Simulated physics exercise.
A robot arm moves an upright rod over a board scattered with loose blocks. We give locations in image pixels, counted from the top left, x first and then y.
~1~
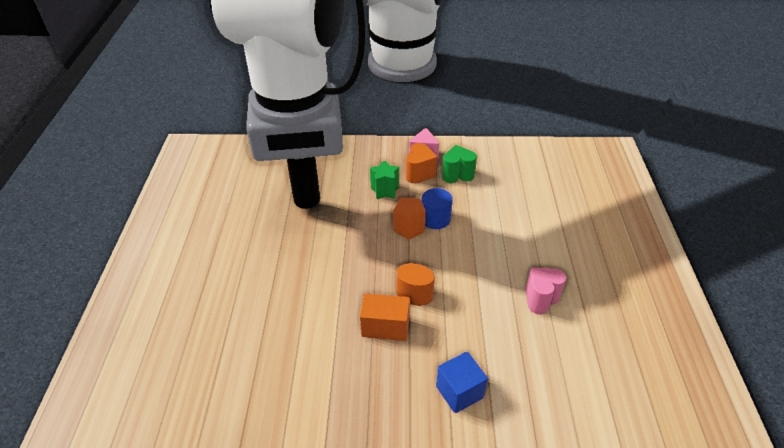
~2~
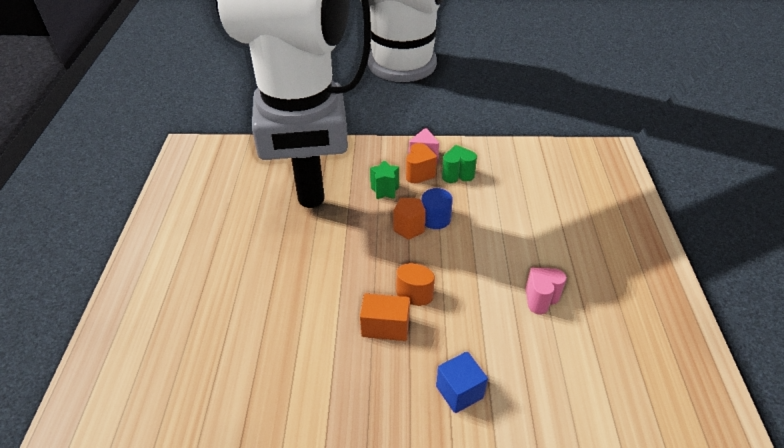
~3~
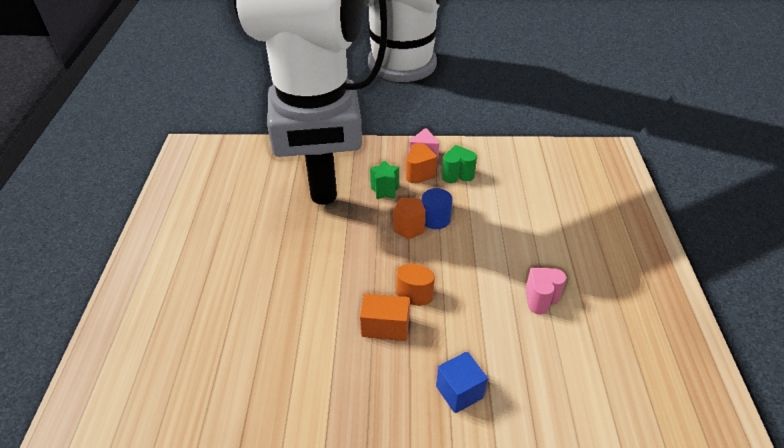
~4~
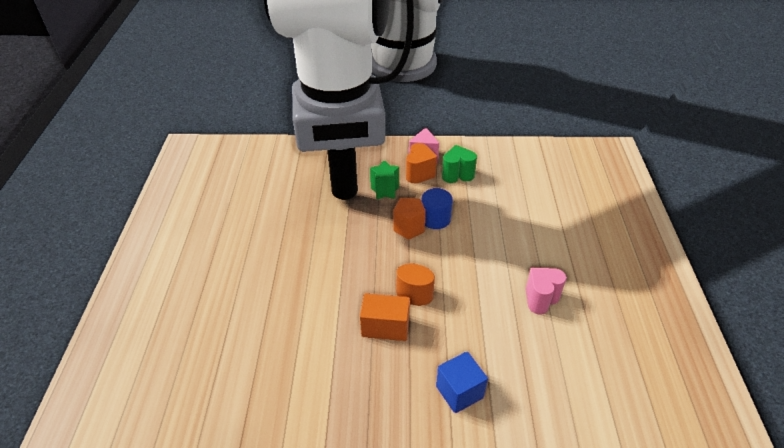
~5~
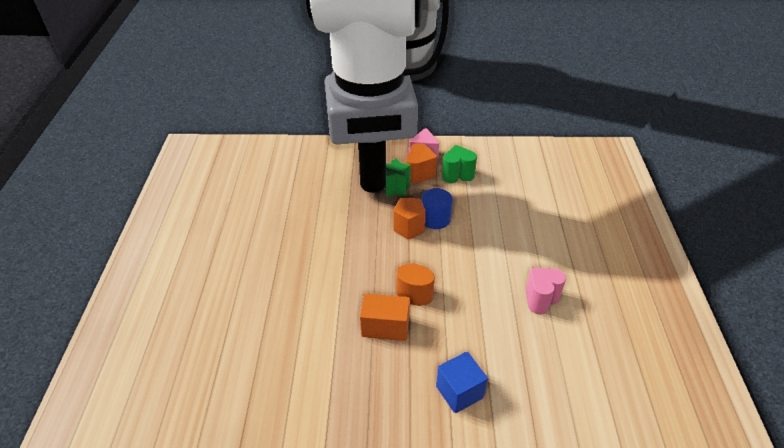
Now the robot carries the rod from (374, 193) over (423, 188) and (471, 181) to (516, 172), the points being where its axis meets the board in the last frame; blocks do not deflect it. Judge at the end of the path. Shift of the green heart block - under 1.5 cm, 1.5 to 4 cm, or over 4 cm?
Shift: Over 4 cm.
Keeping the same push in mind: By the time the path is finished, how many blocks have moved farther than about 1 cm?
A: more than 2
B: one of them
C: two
Correct choice: A.
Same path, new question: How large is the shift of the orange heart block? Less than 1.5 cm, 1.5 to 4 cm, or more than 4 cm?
Its displacement is between 1.5 and 4 cm.
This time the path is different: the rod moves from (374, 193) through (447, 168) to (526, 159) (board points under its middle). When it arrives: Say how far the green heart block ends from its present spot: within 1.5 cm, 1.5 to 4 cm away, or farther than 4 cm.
The over 4 cm band.
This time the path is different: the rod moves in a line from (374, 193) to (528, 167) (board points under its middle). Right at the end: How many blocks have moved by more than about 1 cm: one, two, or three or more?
It shifts three blocks or more.
What follows on the original path. One third of the way, rod at (424, 181); green star block at (448, 165); orange heart block at (444, 148), turned 95° anticlockwise; pink three-sided block at (425, 135); green heart block at (478, 151), turned 30° clockwise.
Two thirds of the way, rod at (472, 174); green star block at (497, 160), turned 15° clockwise; orange heart block at (446, 147), turned 105° anticlockwise; pink three-sided block at (425, 135); green heart block at (495, 144).
At the end, rod at (517, 164); green star block at (544, 153), turned 25° clockwise; orange heart block at (446, 147), turned 105° anticlockwise; pink three-sided block at (425, 135); green heart block at (513, 133), turned 80° anticlockwise.
